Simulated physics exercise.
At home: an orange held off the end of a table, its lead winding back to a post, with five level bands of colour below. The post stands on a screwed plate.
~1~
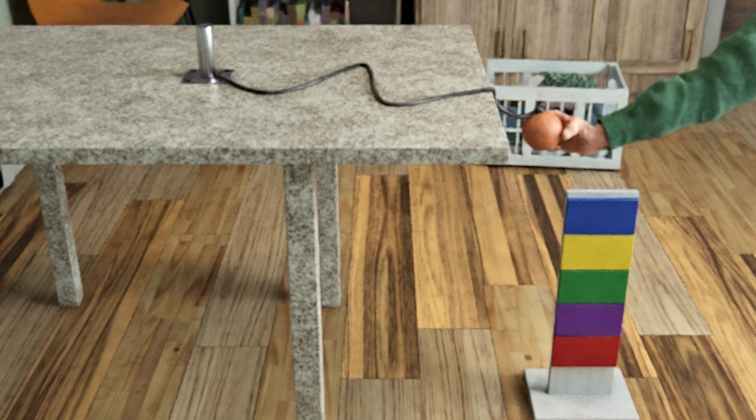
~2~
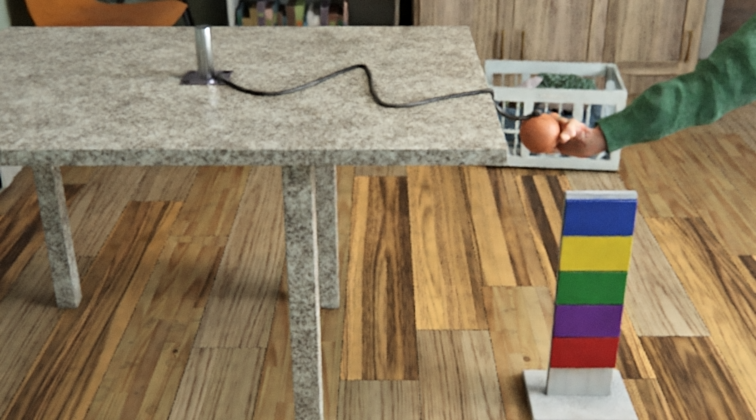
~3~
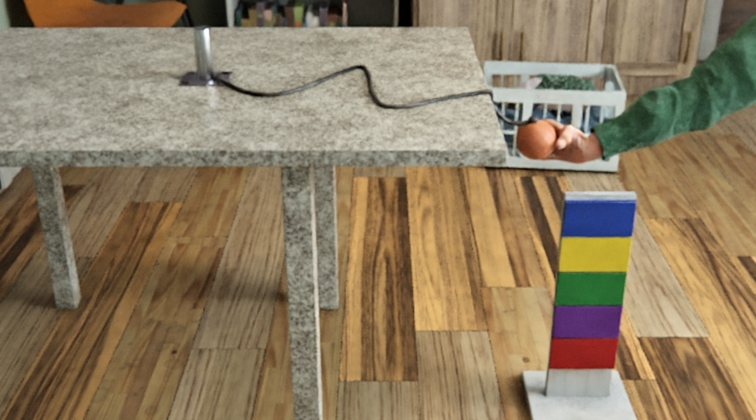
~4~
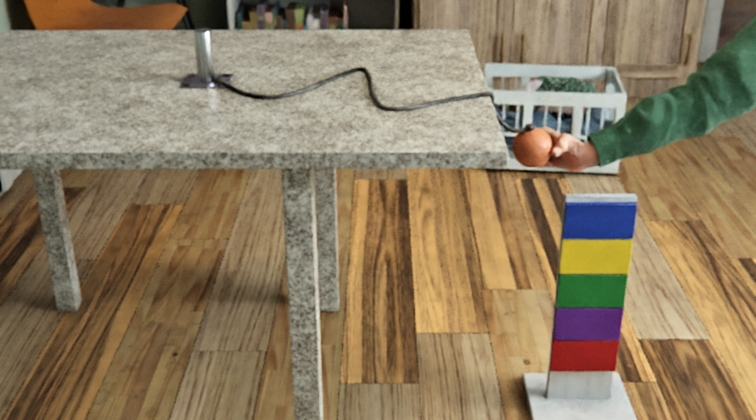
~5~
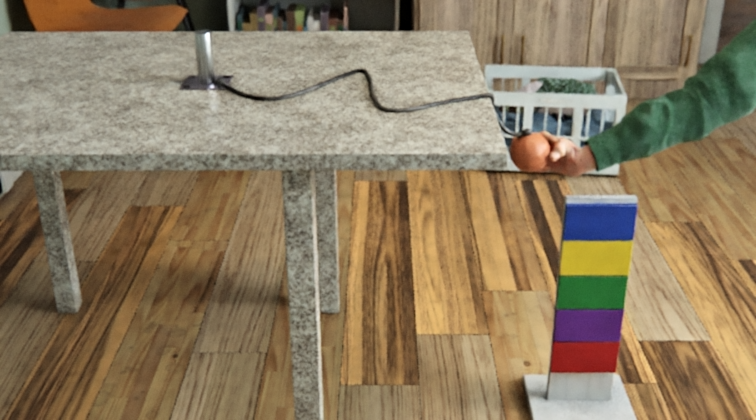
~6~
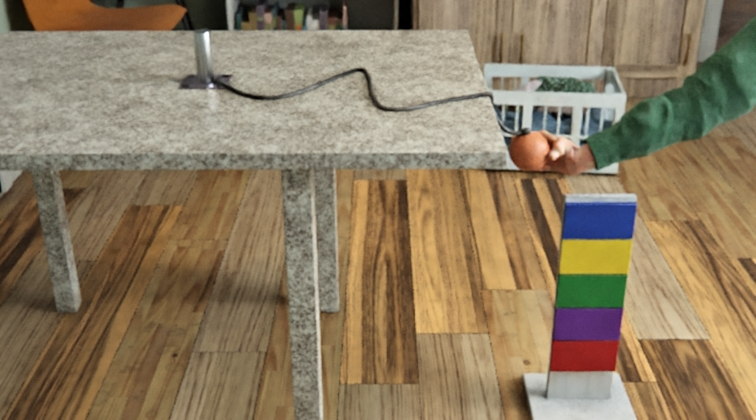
In a room with a wooden floor, a green-sleeved arm reaches in from the right, holding an orange beyond a speckled table's edge, its dark lead winding back to a metal post. The hand lowers the orange slightly and eases it left, then stays nearly still, beside a stand banded in five colours.
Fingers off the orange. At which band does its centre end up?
Its middle rests at the purple band.
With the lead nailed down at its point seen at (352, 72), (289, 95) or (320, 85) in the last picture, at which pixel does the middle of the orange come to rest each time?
Near (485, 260), (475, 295) and (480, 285).
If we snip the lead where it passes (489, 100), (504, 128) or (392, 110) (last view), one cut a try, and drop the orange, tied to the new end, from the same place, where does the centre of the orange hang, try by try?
About (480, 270), (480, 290) and (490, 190).
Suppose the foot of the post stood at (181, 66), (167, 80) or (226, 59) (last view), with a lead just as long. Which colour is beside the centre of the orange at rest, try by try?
One after the other, green; green; purple.
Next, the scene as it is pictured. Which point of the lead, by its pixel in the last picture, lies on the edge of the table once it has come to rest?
It lies at about (371, 88).
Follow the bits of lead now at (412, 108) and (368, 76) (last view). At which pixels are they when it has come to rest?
Near (486, 177) and (449, 87).
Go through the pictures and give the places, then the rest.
Orange (542, 130); blue (602, 218); yellow (598, 253); green (594, 288); purple (590, 321); red (586, 352), in the first frame.
Orange (540, 134); lead through (243, 90) (317, 82) (368, 72) (379, 101) (459, 95), in the second frame.
Orange (536, 140), in the third frame.
Orange (532, 147); lead through (243, 93) (317, 85) (368, 75) (379, 104) (459, 99), in the fourth frame.
Orange (530, 152), in the fifth frame.
Orange (529, 151); lead through (242, 94) (317, 86) (367, 76) (379, 105) (458, 99), in the sixth frame.
Early on, orange near (510, 277); level with green.
Midway, orange near (459, 314); level with purple.
Near the end, orange near (487, 321); level with purple.
Finally, orange near (473, 317); level with purple. The purple one.
